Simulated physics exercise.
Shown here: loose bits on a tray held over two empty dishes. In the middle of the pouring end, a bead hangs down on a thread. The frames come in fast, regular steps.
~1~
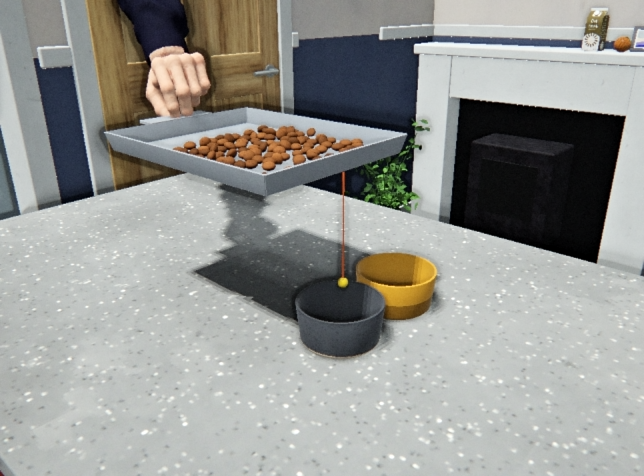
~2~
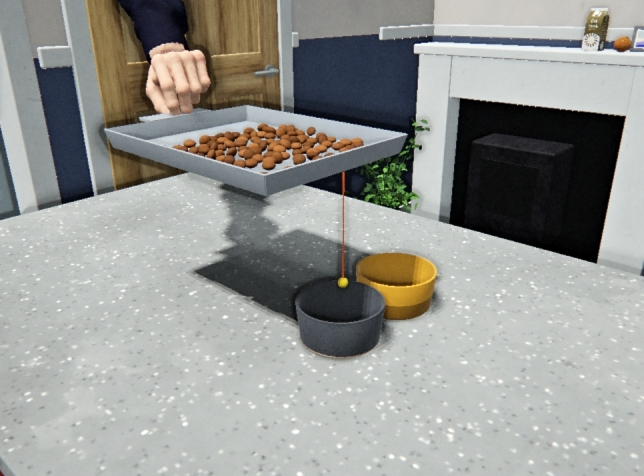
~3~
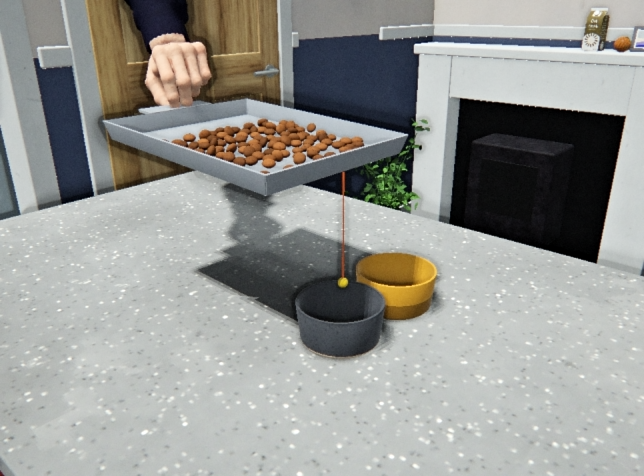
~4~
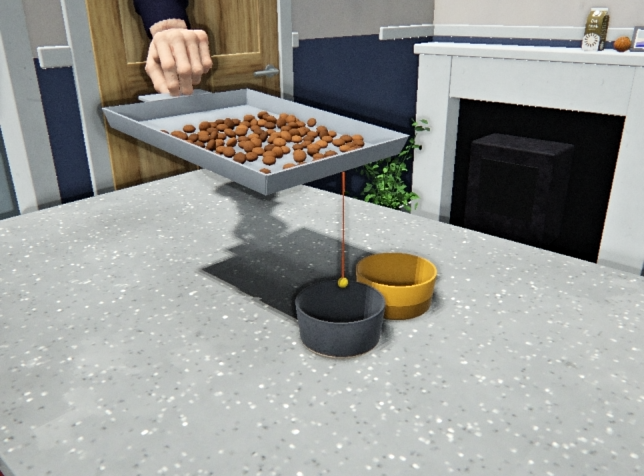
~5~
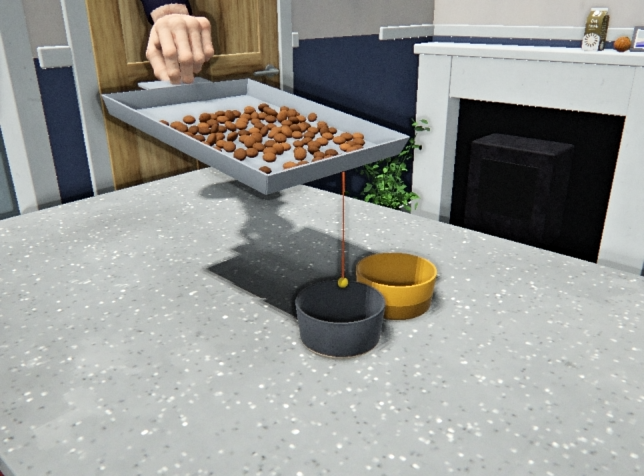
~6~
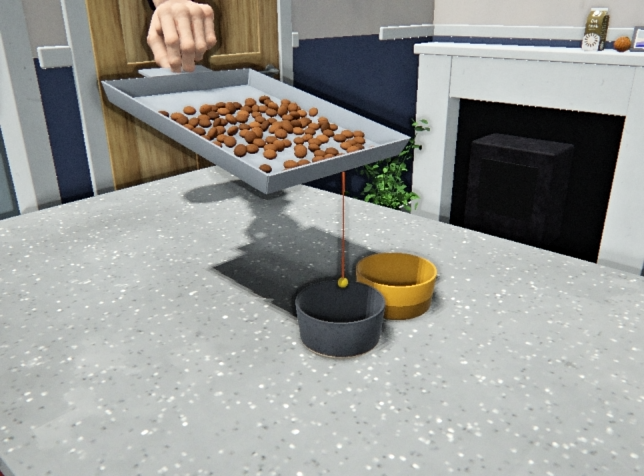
A gray tray of brown kibble was raised at its back end by a hand, slowly tilting toward the viewer, while the dark and yellow bowls and hanging bead below stayed still.
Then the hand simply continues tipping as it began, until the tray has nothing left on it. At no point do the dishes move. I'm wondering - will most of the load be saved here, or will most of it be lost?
I expect most of the load to be wasted.
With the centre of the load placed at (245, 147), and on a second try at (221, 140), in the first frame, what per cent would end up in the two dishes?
It would be about 10 per cent for the first and about 20 per cent for the second.
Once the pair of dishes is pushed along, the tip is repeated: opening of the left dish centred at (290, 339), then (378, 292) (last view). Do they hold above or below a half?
Earlier try a minority share, later try a minority share.
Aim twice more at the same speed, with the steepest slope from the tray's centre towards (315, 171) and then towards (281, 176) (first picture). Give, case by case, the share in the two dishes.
Roughly 0 % in the first case and 0 % in the second.
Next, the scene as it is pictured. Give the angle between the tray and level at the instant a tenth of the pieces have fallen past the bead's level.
Close to 95 degrees, I reckon.
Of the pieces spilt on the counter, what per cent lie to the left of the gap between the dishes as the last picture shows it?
That would be roughly 10 per cent.
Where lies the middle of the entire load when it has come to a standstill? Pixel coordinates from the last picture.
(444, 351).
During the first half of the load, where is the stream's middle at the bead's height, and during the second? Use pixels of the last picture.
First close to (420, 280), next close to (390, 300).
Soon, tray tipped steeply; all on the tray.
A while on, tray tipped right over; about a quarter on the tray; a stray few in the right dish; about a quarter outside both; about half in the air.
Towards the end, tray tipped past a quarter turn; a stray few in the left dish; a small part in the right dish; nearly all outside both.
Finally, tray tipped past a quarter turn; a stray few in the left dish; a small part in the right dish; nearly all outside both.
